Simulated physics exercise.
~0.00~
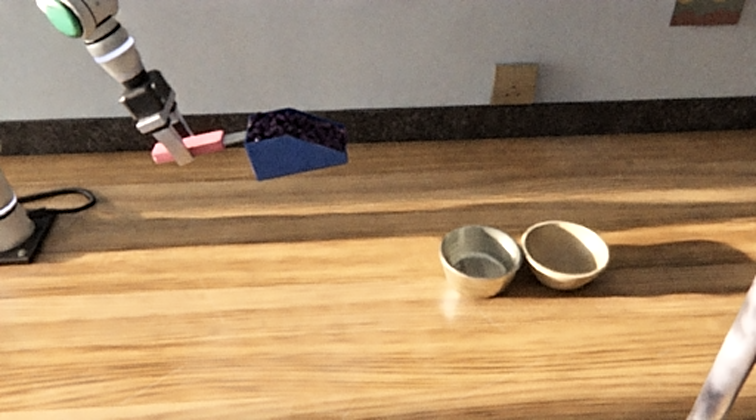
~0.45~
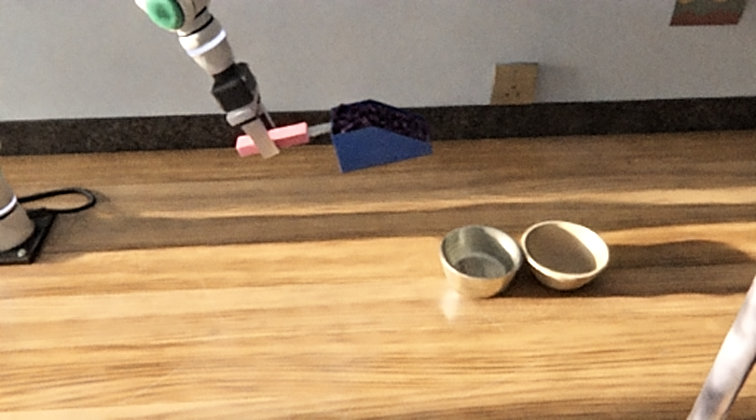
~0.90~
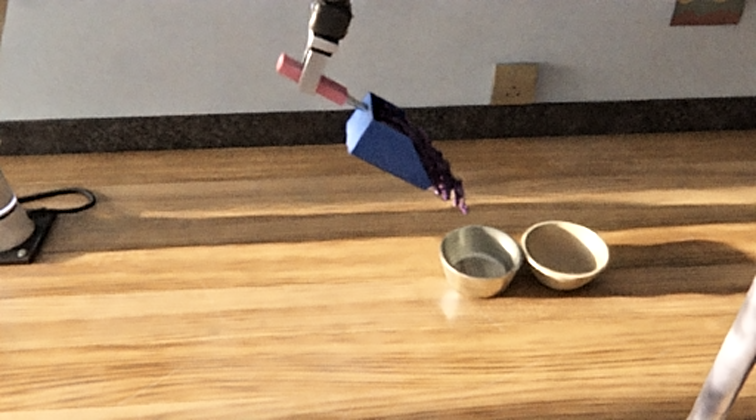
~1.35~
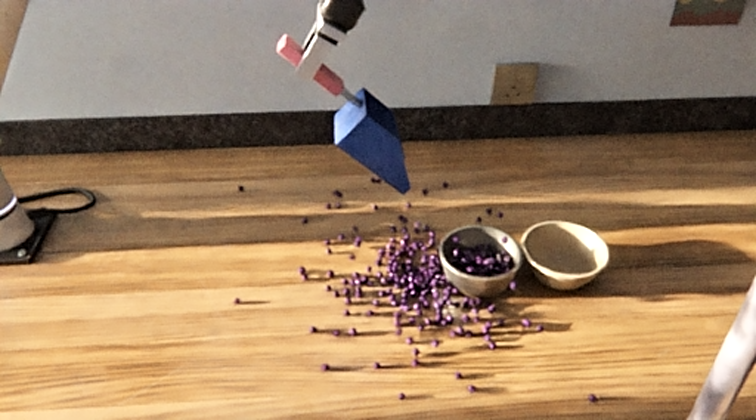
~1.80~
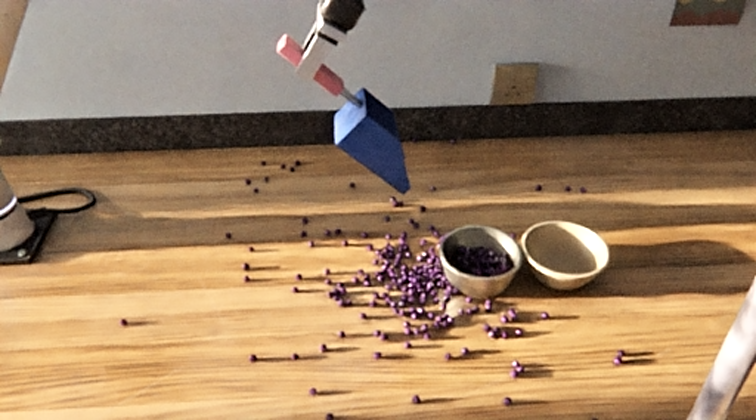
In this clip, a robot arm carries a blue scoop of small purple beads to the right over a wooden table and tips it toward two bowls. Some beads land in the left bowl, but most scatter across the table, and the right bowl stays empty.
